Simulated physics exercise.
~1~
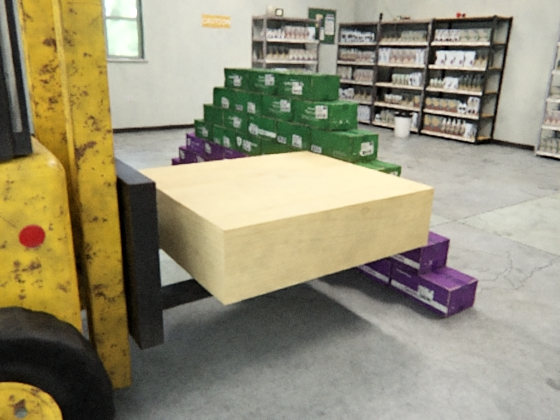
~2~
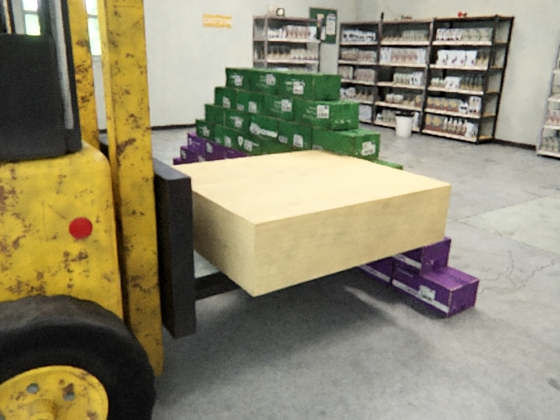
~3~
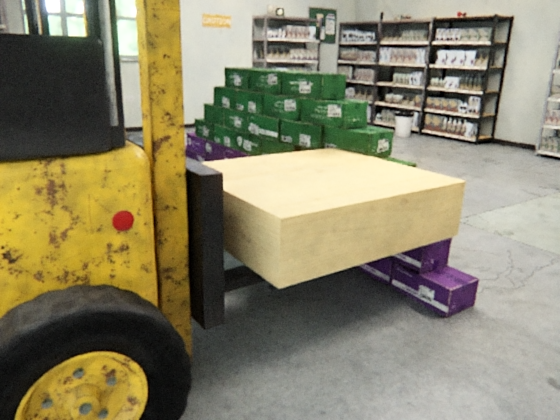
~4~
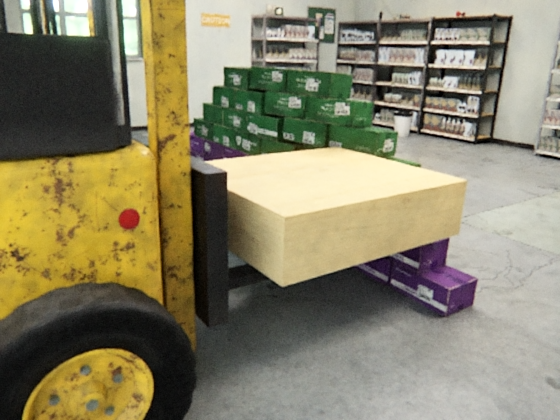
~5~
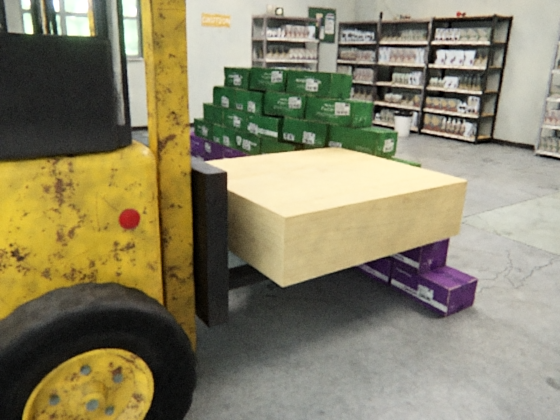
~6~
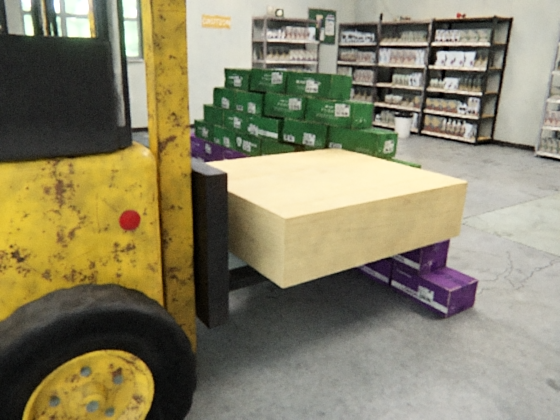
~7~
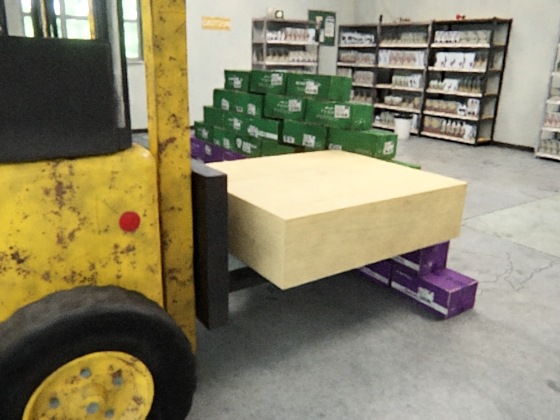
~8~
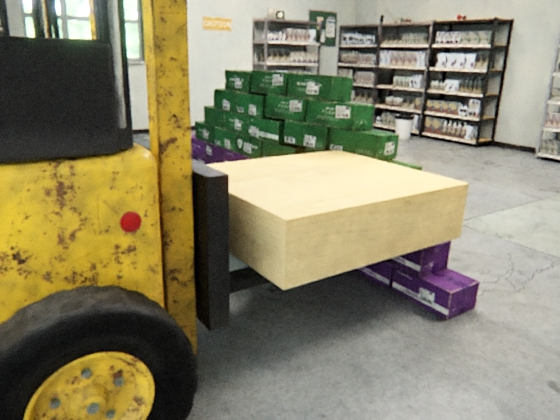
To begin with, a worn yellow lift truck at the left holds a large pale block on its forks, close against a stepped stack of green and purple boxes in a room lined with stocked shelves. The truck rolls to the right, carrying the block along with it. As the block presses into the stack, some of the green boxes shift slightly to the right, and an upper one tips a little. The truck and block then come to a stop. At the end everything rests almost still, with the stack standing and no boxes fallen.
